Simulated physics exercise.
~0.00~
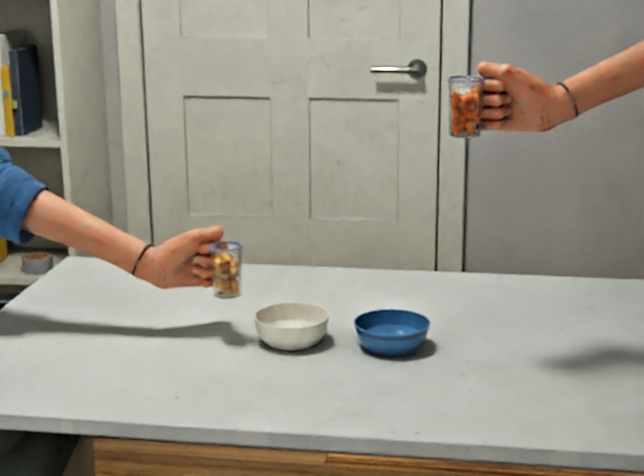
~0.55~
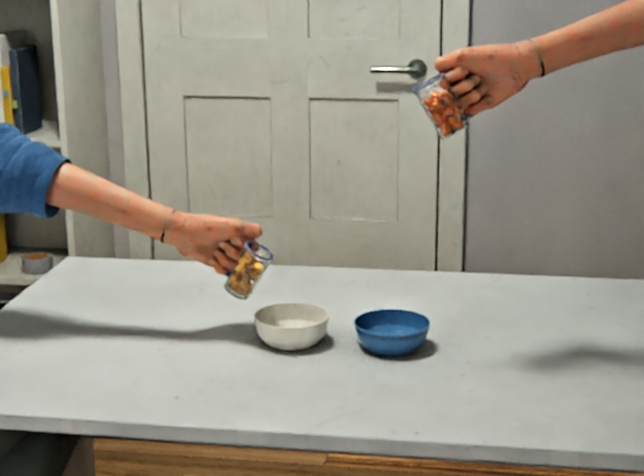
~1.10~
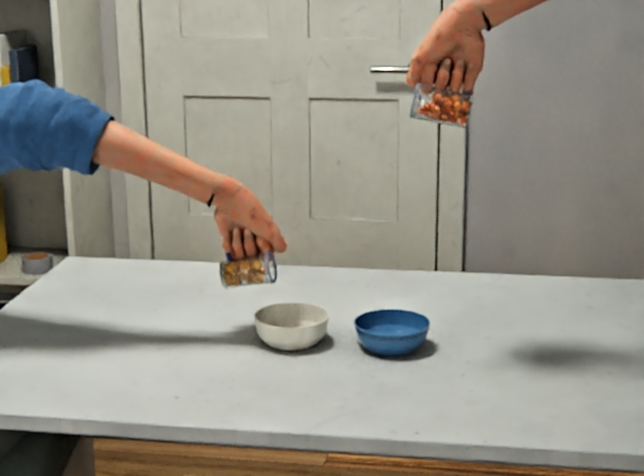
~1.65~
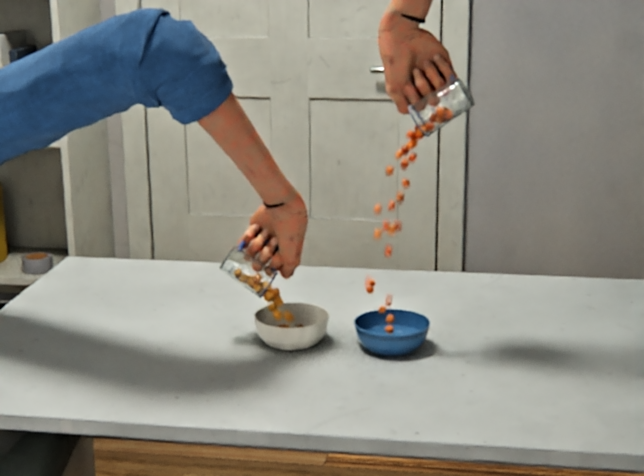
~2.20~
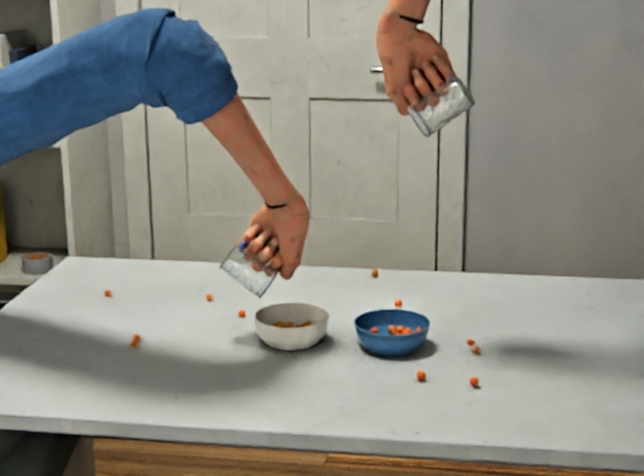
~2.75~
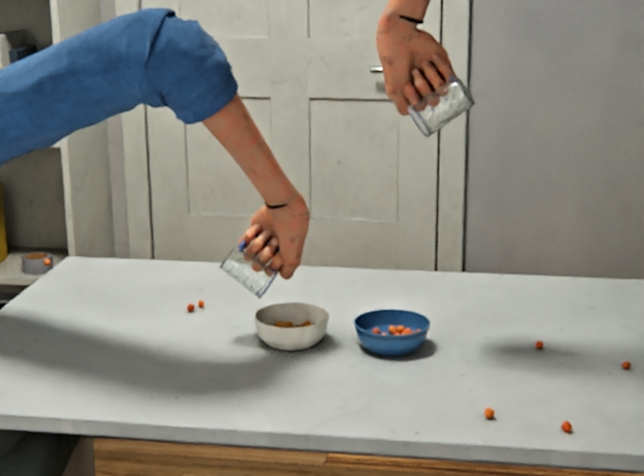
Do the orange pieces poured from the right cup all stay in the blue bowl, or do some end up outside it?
Some of the orange pieces end up outside the blue bowl and scatter over the table, though most land in it. The pieces from the left cup all stay in the white bowl.
